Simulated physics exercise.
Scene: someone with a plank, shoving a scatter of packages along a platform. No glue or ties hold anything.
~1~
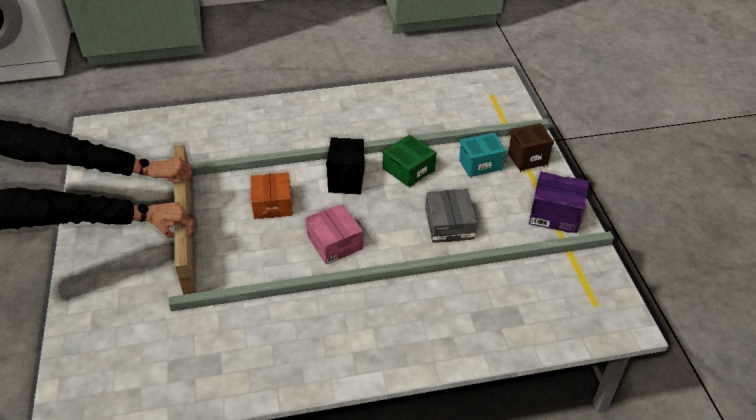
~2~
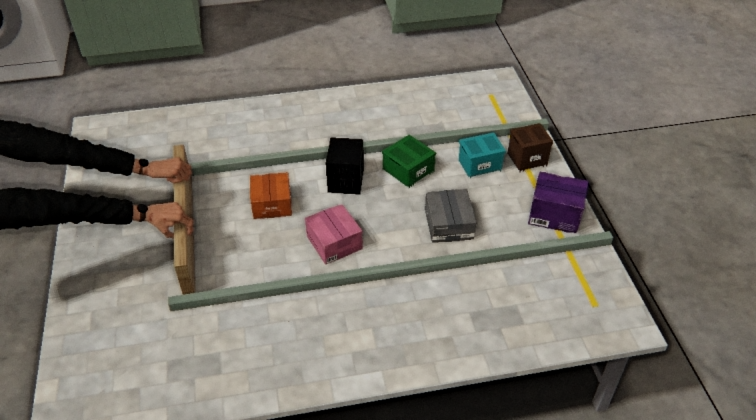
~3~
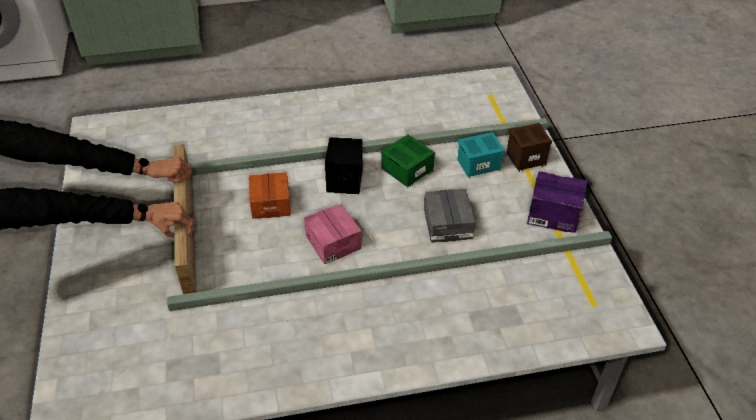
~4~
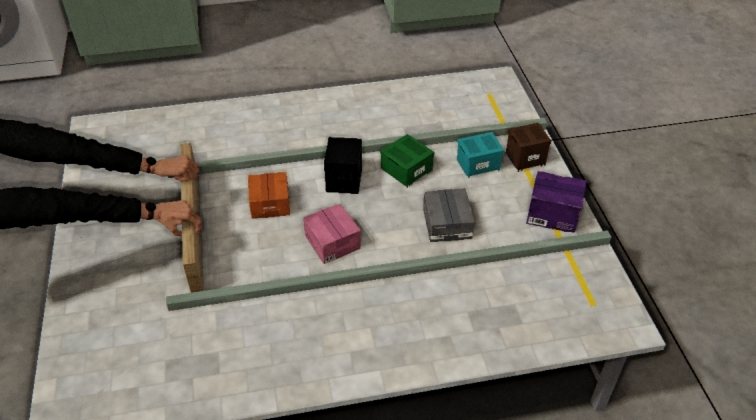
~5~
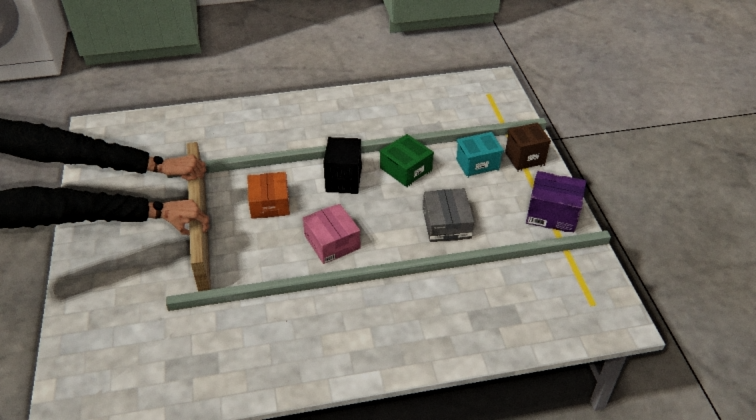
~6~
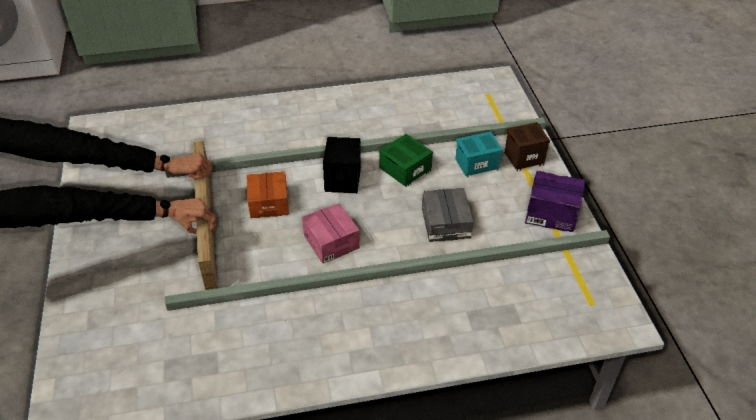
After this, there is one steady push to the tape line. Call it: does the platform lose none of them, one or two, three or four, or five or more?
It loses five or more.
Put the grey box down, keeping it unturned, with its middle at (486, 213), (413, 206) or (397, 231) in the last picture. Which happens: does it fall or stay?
Taking the places in order, it falls away, then falls away, then falls away.
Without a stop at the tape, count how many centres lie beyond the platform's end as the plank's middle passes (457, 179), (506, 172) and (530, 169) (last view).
That makes 1, 3, 5.
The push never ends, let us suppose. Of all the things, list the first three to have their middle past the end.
Going earliest first, it would be the brown tote, after it the purple parcel, and finally the turquoise tote.
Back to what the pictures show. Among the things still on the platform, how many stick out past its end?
So the number is 0.
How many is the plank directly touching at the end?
It ends up touching 3.
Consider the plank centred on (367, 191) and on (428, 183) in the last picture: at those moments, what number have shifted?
First 5, then 7.
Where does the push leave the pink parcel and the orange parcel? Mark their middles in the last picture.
Positions - first (569, 204), then (545, 161).
A little later, none off yet; purple parcel at rest near (555, 202); brown tote at rest near (526, 147); turquoise tote at rest near (478, 154).
Next, none off yet; purple parcel at rest near (555, 202); brown tote shifted a little near (534, 147); turquoise tote shifted a little near (499, 152).
Later still, one off so far; purple parcel shifted about its own width near (590, 192); brown tote dropping near (594, 179); turquoise tote shifted well along near (554, 147).
When it is over, the number that fall off is five or more; down, green tote, grey box, turquoise tote, brown tote and purple parcel.
